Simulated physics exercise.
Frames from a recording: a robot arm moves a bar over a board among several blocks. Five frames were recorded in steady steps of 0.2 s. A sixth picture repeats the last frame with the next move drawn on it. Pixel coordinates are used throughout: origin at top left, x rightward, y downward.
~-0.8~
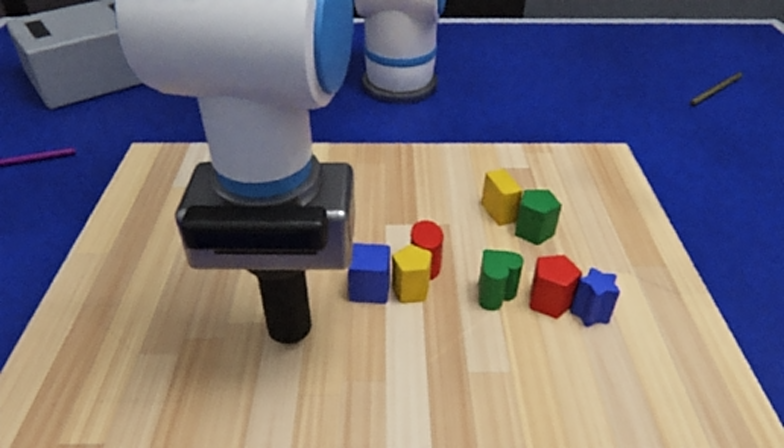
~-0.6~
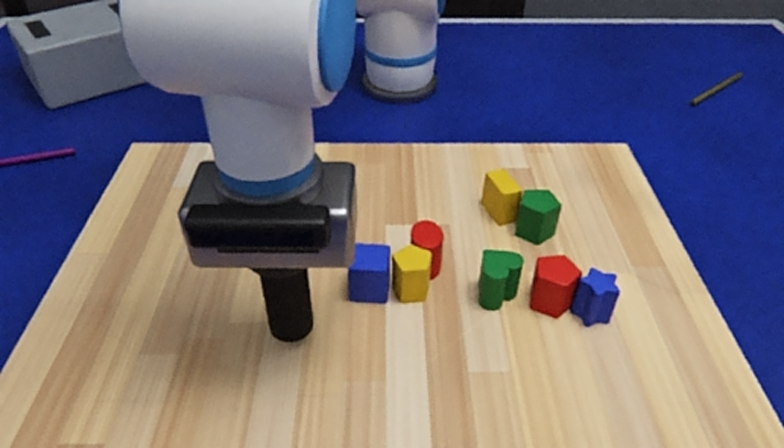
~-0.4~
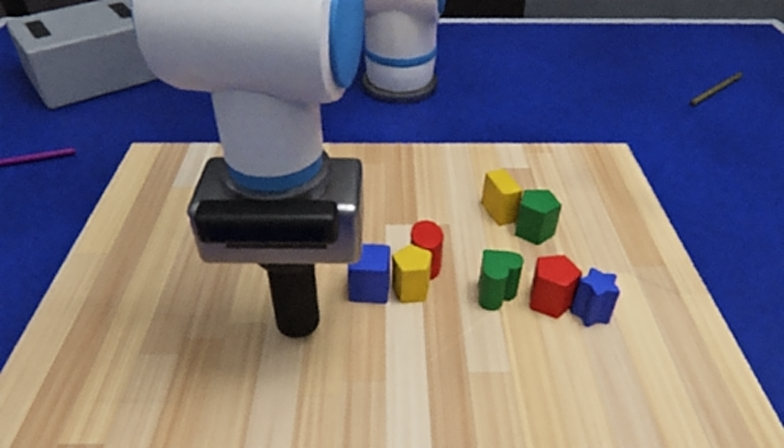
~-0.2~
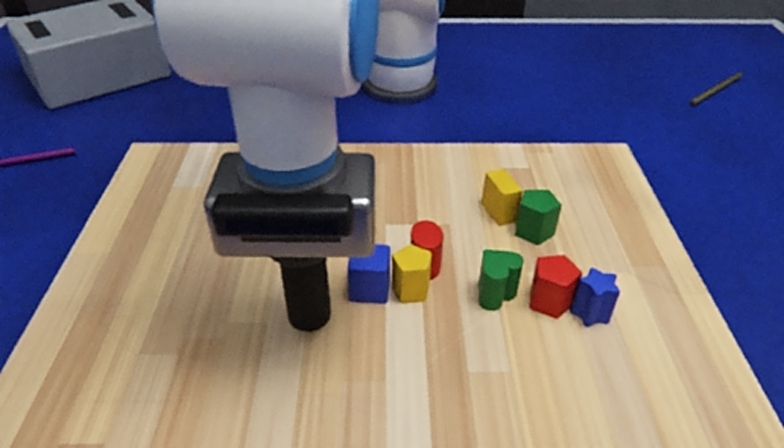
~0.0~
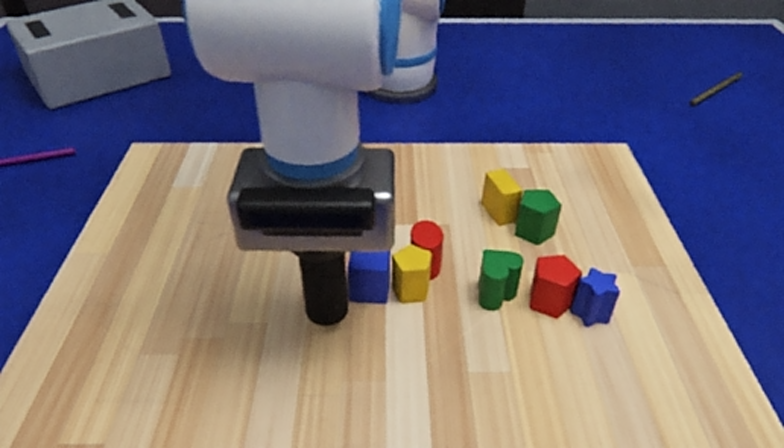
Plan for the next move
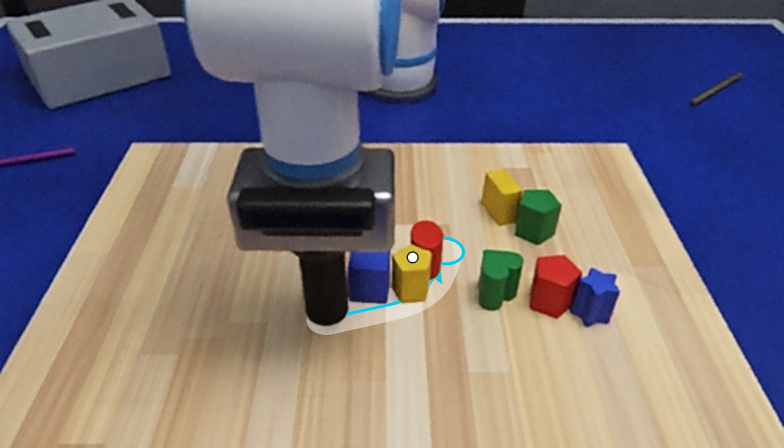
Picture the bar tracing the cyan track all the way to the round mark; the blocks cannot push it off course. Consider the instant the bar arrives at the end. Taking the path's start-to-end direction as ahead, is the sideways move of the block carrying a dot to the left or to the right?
The shift is to the right of that direction.
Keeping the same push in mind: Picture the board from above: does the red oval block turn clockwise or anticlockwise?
It is turned anticlockwise.
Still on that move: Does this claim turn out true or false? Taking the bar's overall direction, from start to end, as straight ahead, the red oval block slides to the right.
That claim is false.
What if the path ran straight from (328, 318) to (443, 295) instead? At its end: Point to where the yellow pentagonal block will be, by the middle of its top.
The answer is (467, 240).
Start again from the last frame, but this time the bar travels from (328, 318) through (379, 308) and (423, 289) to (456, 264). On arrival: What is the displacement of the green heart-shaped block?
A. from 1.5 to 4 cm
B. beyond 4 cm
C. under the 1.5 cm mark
C - under the 1.5 cm mark.
Path on the board, from (328, 318) through (383, 306) and (428, 285) to (445, 251); the dot is on the yellow pentagonal block.
What follows on the original path. One third of the way, bar (383, 298); blue square piece (376, 244).
Two thirds of the way, bar (429, 277); blue square piece (378, 242), turned 15° anticlockwise; yellow pentagonal block (463, 240); red oval block (441, 218), turned 70° anticlockwise.
At the end, bar (445, 243); blue square piece (378, 242), turned 15° anticlockwise; yellow pentagonal block (482, 231), turned 35° clockwise; red oval block (445, 196), turned 95° anticlockwise; green heart-shaped block in place.
